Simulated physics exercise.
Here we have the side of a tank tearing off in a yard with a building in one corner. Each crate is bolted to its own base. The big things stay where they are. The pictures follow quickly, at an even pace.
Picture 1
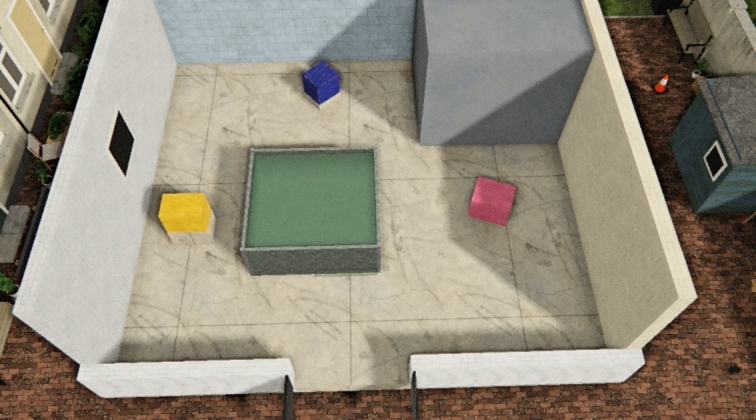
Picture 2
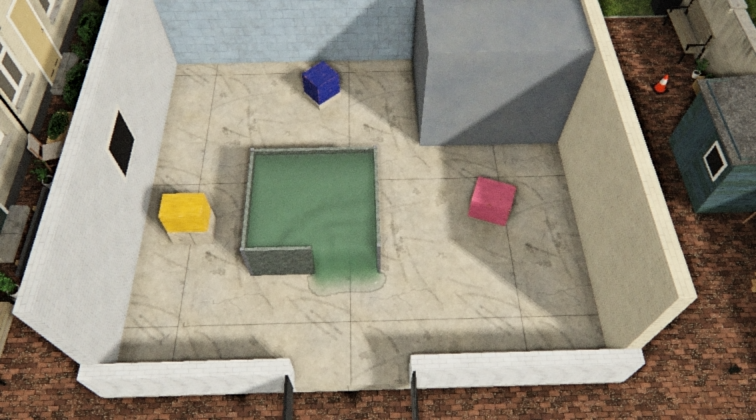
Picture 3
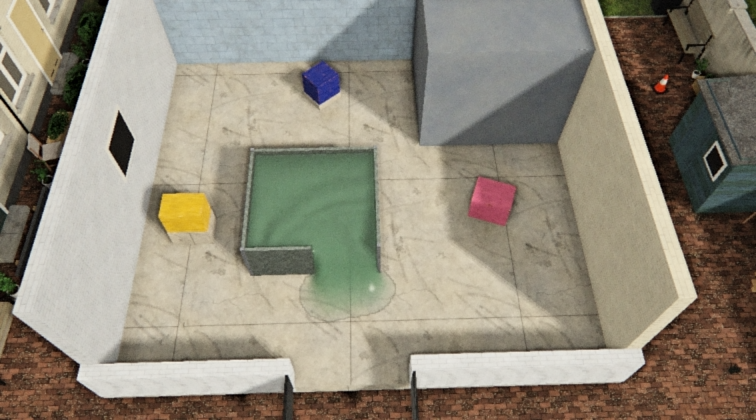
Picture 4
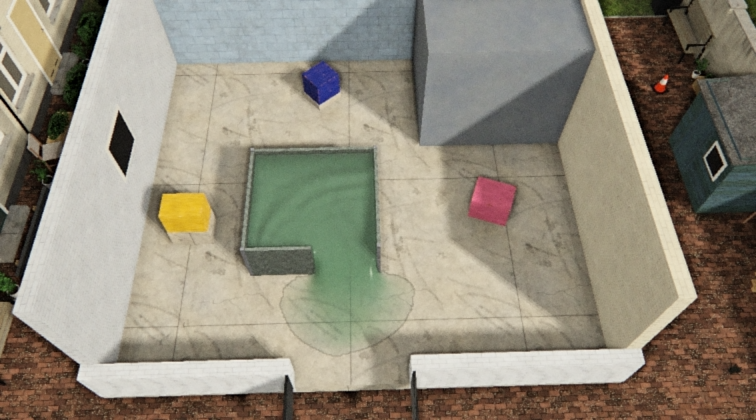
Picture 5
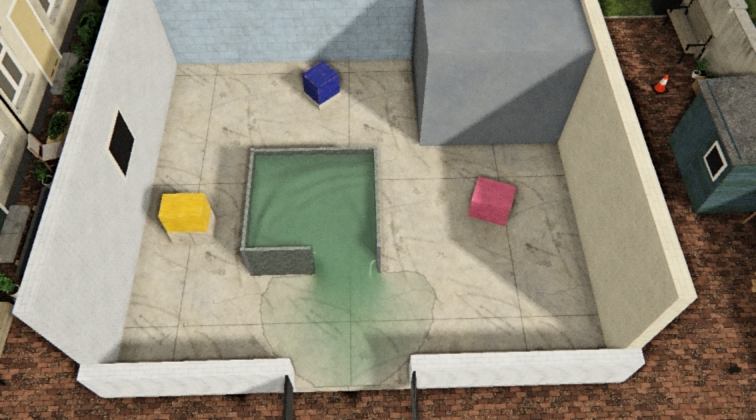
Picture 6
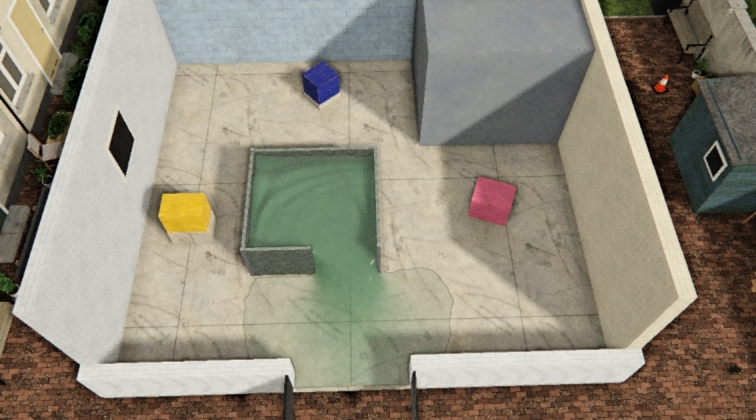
Green water pours through a gap in the tank's front wall and spreads across the yard.
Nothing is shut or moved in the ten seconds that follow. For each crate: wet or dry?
In the end: The blue crate keeps dry; the yellow crate keeps dry; the pink crate is soaked.
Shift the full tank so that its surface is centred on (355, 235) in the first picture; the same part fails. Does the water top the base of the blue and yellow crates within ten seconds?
In short: Blue crate is spared; yellow crate is safe.
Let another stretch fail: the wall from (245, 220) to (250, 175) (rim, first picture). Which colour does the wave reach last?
I say the crate marked pink.
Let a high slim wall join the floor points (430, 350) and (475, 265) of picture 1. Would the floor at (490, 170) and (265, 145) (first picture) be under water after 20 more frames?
In that order: Dry, not flooded.
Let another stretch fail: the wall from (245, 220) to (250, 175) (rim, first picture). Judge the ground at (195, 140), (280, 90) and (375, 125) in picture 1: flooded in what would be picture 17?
In turn: Under water, not flooded, not flooded.
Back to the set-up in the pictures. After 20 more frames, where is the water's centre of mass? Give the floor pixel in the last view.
Roughly at (352, 260).
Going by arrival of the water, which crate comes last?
I say the crate marked blue.
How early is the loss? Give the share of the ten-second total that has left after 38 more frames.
I make it 85 per cent.
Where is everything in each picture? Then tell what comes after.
The first frame shows still water in the water tank at (313, 198).
In the second frame, water pours out at (346, 262) and has run to (313, 286).
In the third frame, water pours out at (346, 263) and has run to (312, 311).
In the fourth frame, the front is at (332, 350), out from the gap at (346, 264).
In the fifth frame, the front is at a hidden place, out from the gap at (346, 264).
In the sixth frame, the front is at a hidden place, out from the gap at (346, 264).
A moment on, water covers 15 % of the floor; the blue crate not reached, the yellow crate not reached, the pink crate not reached.
Next, water covers 25 % of the floor; the blue crate not reached, the yellow crate not reached, the pink crate not reached.
Then, water covers 35 % of the floor; the blue crate not reached, the yellow crate water round its plinth, the pink crate not reached.
Later, water covers 50 % of the floor; the blue crate not reached, the yellow crate water round its plinth, the pink crate water round its plinth.
In the end, water covers 75 % of the floor; the blue crate stayed above the water, the yellow crate stayed above the water, the pink crate was topped.
